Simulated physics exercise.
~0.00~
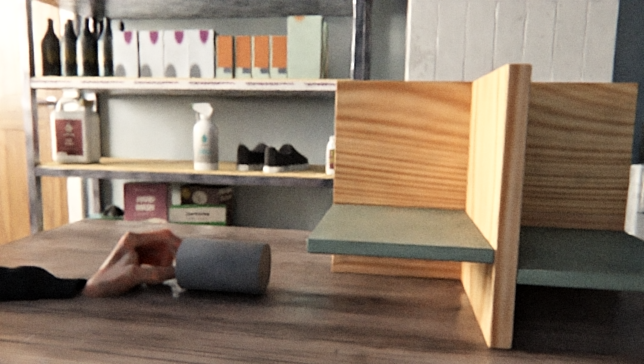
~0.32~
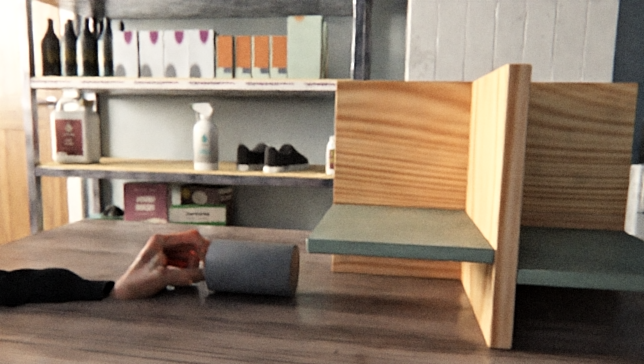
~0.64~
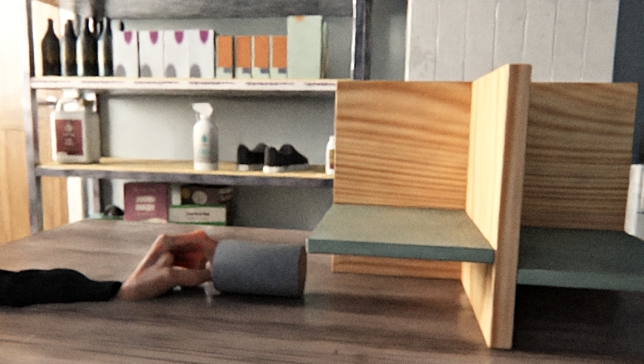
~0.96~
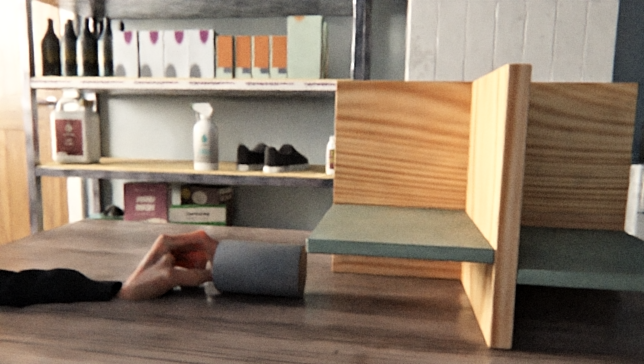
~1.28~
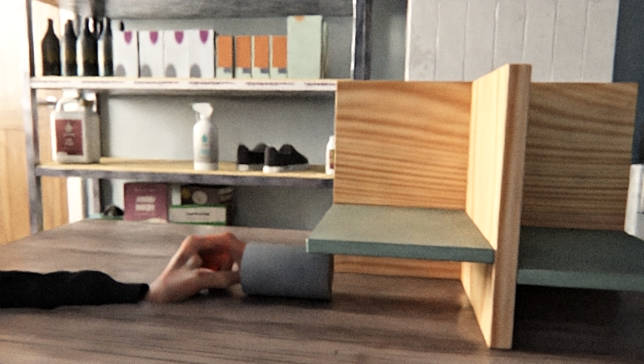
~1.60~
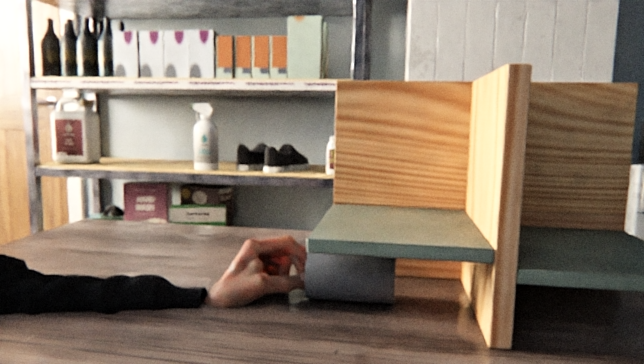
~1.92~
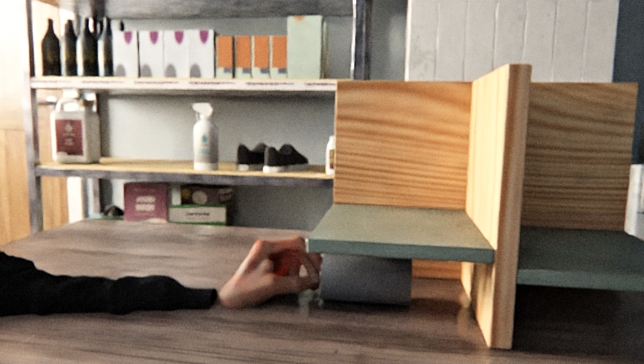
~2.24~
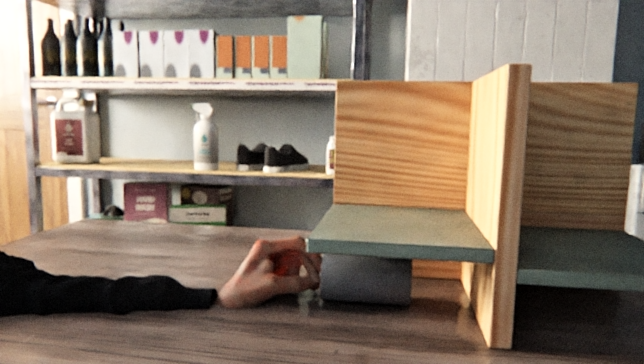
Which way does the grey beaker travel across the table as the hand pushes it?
The grey beaker moves to the right, sliding across the table until it is under the ledge.
